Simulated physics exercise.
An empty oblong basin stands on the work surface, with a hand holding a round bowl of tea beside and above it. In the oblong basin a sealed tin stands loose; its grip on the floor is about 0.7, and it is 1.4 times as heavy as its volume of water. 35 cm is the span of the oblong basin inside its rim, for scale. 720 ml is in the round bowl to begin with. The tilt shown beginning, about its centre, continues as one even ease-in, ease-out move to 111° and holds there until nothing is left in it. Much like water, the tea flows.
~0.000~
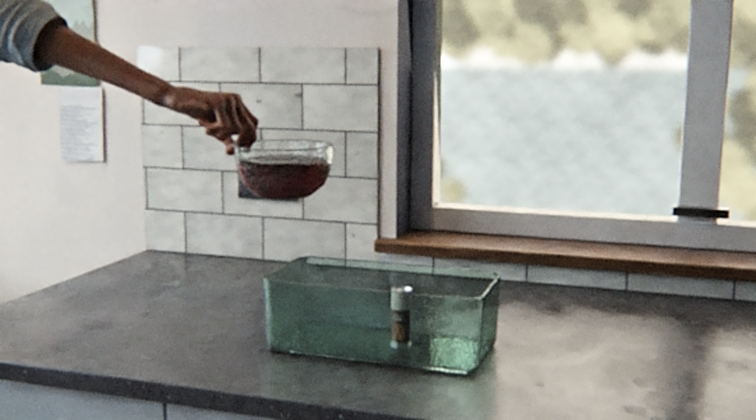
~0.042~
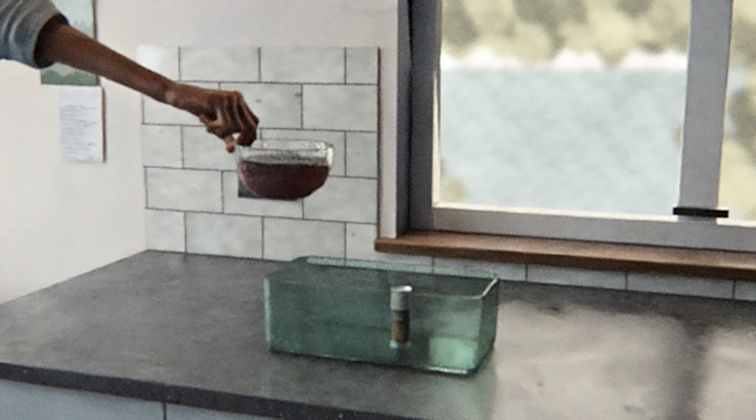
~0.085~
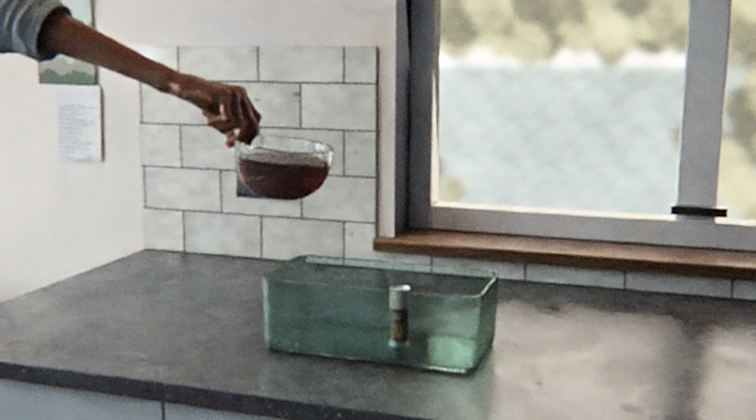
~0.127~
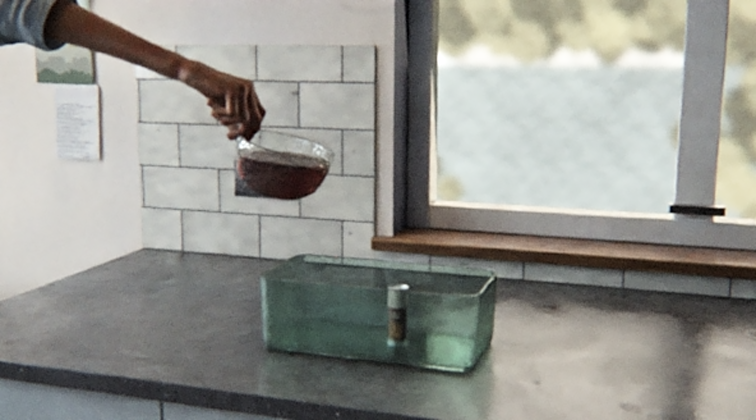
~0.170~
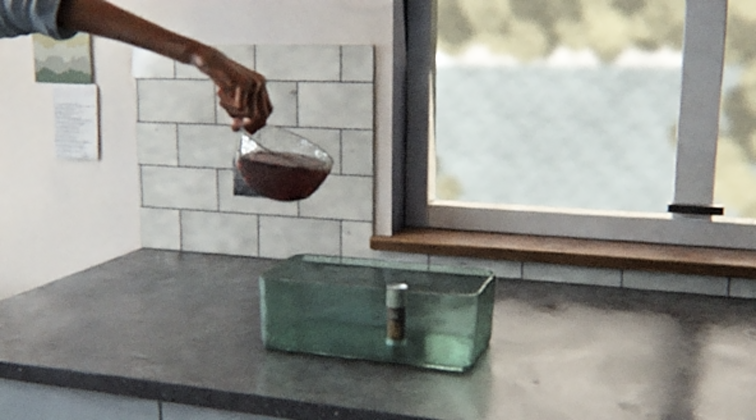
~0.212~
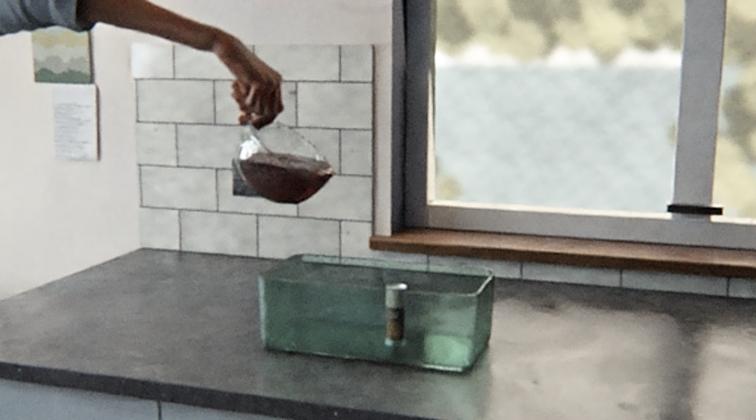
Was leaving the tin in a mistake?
It's still up.
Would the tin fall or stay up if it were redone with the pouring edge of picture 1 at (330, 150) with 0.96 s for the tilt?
Result: Tin upright.
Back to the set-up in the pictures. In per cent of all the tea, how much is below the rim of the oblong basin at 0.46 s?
I'd put it near 34 percent.
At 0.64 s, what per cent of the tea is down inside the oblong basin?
I reckon close to 94 per cent.
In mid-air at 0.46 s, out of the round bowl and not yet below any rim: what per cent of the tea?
Around 52 in a hundred.
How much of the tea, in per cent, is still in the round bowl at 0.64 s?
Near 0 percent, more or less.
Then, 0.46 s in, the tilt is 105° and 13 per cent is still to pour; the tin stands where it began.
Then, 0.64 s in, the tilt is 111° and 0 per cent is still to pour; the tin stands where it began.
Then, 0.83 s in, the tilt is 111° and 0 per cent is still to pour; the tin stands where it began.
Then, 1.04 s in, the tilt is 111° and 0 per cent is still to pour; the tin stands where it began.
Finally, the tin stands where it began.
